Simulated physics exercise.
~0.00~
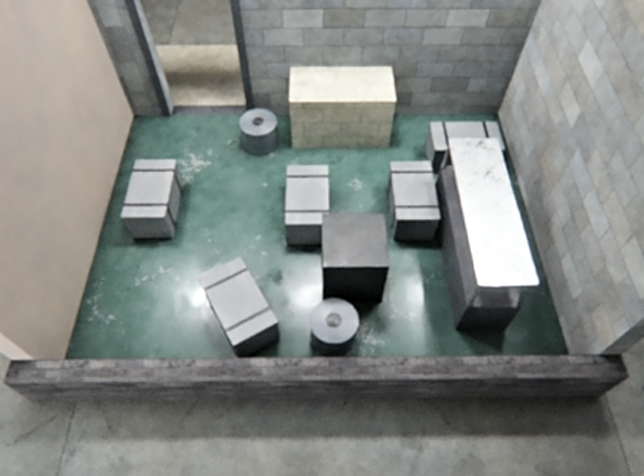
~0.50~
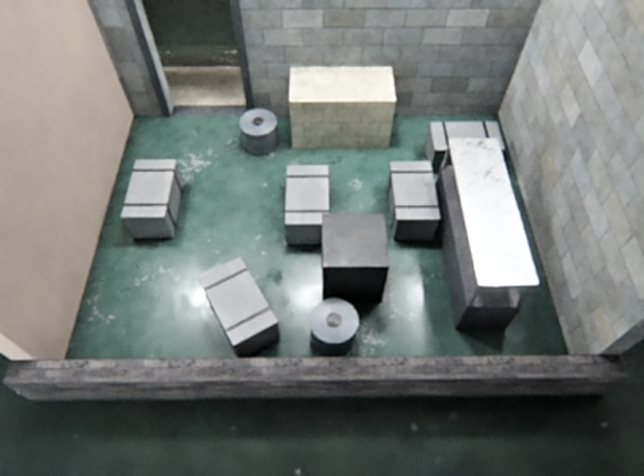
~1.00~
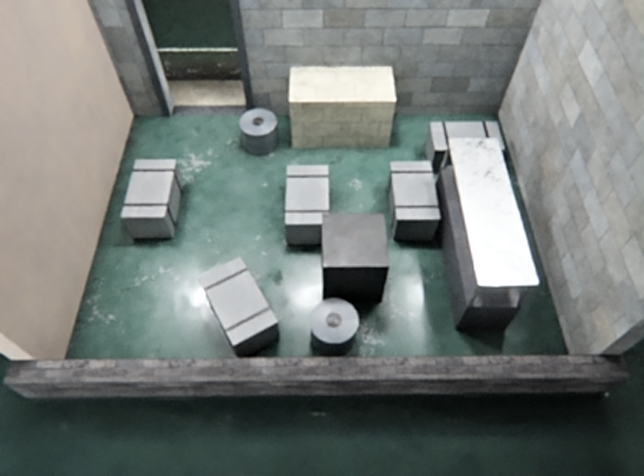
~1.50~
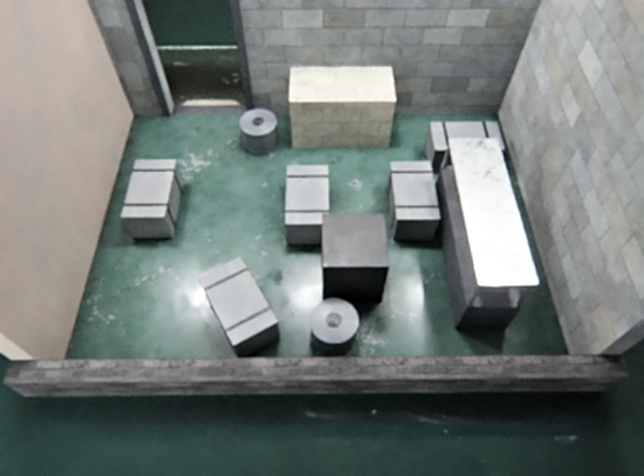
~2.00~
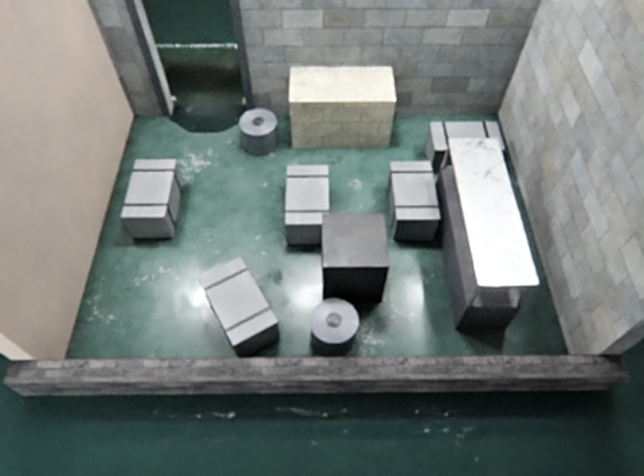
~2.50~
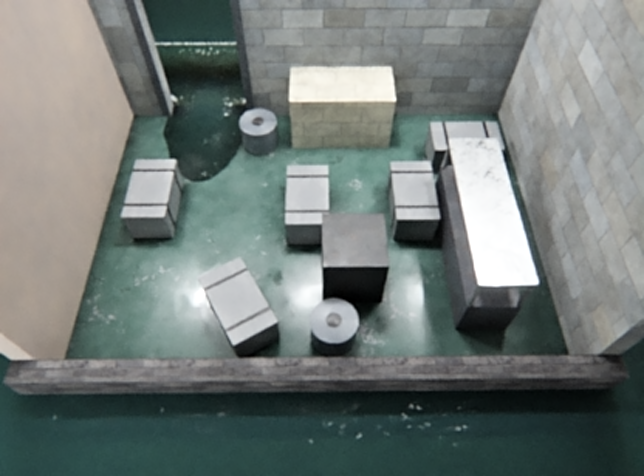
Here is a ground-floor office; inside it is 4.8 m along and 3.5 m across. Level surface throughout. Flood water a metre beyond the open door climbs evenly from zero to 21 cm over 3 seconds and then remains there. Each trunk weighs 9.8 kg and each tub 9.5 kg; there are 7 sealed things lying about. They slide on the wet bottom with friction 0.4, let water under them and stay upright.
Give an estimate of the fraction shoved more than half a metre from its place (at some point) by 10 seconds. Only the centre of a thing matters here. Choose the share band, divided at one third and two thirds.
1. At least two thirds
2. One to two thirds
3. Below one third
2.
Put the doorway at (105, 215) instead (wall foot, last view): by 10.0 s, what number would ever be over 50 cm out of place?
The answer then is 4.
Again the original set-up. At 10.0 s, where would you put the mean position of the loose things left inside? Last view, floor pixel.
Centred roughly on (356, 227).
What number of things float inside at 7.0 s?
I'd say 2 of them.
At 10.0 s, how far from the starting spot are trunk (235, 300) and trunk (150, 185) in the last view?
Shifts: 60 cm / 200 cm.
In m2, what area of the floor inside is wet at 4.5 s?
7.0 m2.
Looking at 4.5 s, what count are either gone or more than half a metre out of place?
Tally: 1.
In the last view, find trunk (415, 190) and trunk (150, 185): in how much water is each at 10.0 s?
About 5 and 14 cm.
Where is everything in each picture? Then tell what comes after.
The first frame shows a trunk at (149, 187) rests on the ground; a trunk at (414, 189) rests on the ground; 0.0 m2 under water; 0 of 7 have shifted.
The second frame shows a trunk at (149, 187) rests on the ground; a trunk at (414, 189), on the bottom; 0.0 m2 under water; 0 of 7 have shifted.
The third frame shows a trunk at (149, 187), on the bottom; a trunk at (414, 189), on the bottom; water covers 0.0 m2; 0 of 7 have shifted.
The fourth frame shows a trunk at (149, 187) rests on the ground; a trunk at (414, 189), on the bottom; water covers 0.0 m2; 0 of 7 have shifted.
The fifth frame shows a trunk at (149, 187) rests on the ground; a trunk at (414, 189) rests on the ground; 0.2 m2 under water; 0 of 7 have shifted.
The sixth frame shows a trunk at (149, 187), on the bottom; a trunk at (414, 189), on the bottom; 0.8 m2 under water; 0 of 7 have shifted.
After 3.5 s 0 of 7 are over 50 cm from their spots; 0 afloat.
After 4.5 s 1 of 7 are over 50 cm from their spots; 1 afloat.
After 7.0 s 2 of 7 are over 50 cm from their spots; 2 afloat.
After 10.0 s 4 of 7 are over 50 cm from their spots, and 4 have been at some point; 5 afloat.
